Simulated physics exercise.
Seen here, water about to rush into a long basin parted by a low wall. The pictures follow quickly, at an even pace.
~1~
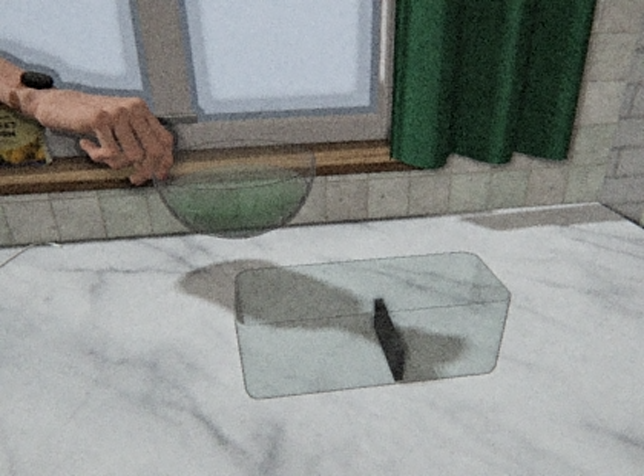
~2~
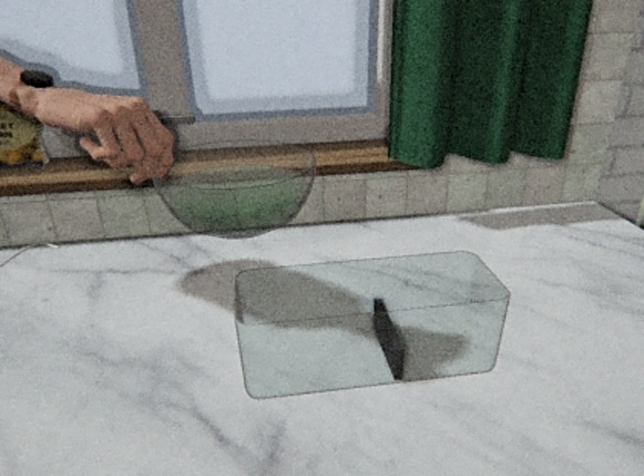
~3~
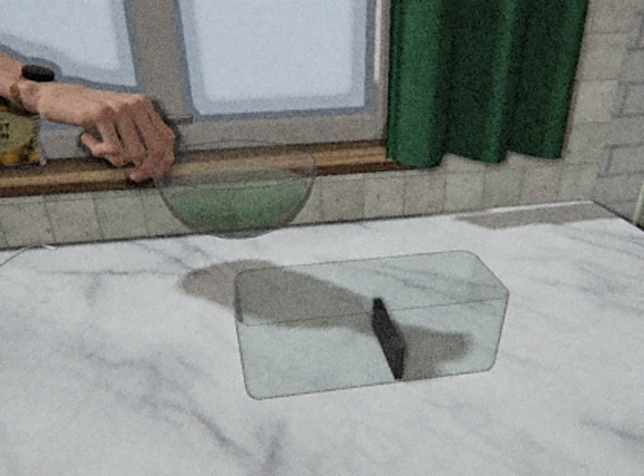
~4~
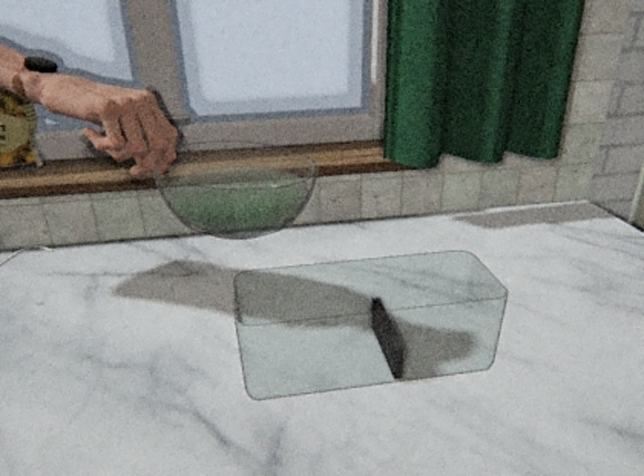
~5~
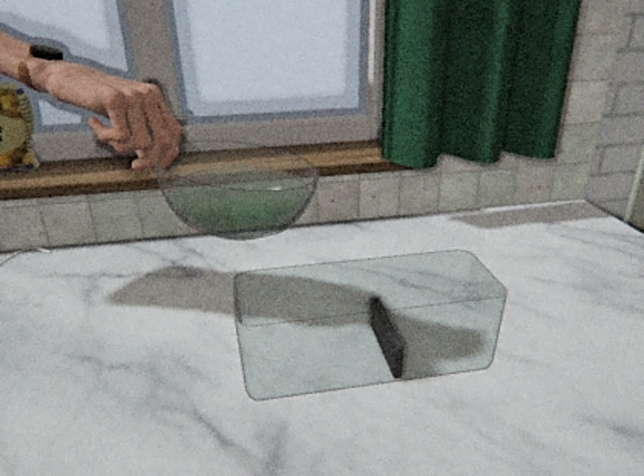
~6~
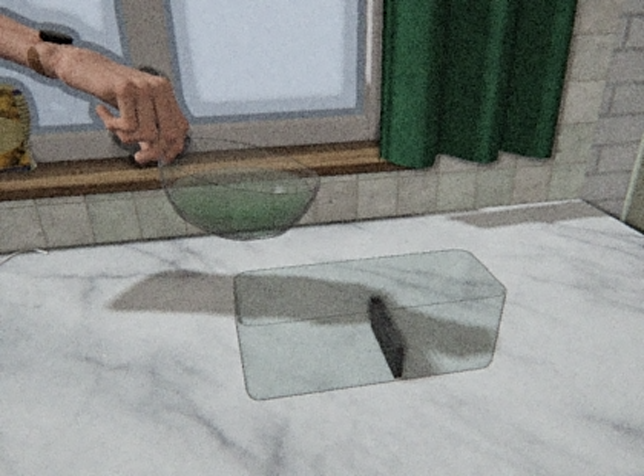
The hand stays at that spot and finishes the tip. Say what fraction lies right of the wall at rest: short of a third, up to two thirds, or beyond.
The share right of the wall is under a third.
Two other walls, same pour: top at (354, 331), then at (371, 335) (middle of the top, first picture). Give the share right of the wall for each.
Near 45 % and 30 %.
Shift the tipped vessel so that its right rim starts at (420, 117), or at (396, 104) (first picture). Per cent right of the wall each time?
Roughly 85 per cent, and 80 per cent.
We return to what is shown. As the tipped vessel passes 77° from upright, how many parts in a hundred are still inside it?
Roughly 35 in a hundred.
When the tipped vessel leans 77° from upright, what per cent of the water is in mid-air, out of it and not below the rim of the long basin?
About 40 per cent.
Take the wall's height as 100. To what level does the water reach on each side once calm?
Left: 60 %. Right: 0 %.
A moment on, the tilt is 77° and 34 per cent is still to pour, 26 is left of the wall and 0 right of it.
Next, the tilt is 112° and 0 per cent is still to pour, 94 is left of the wall and 3 right of it.
Then the tilt is 116° and 0 per cent is still to pour, 93 is left of the wall and 5 right of it.
Later the tilt is 116° and 0 per cent is still to pour, 94 is left of the wall and 5 right of it.
At rest 94 per cent lies left of the wall, 5 right of it and 1 outside.
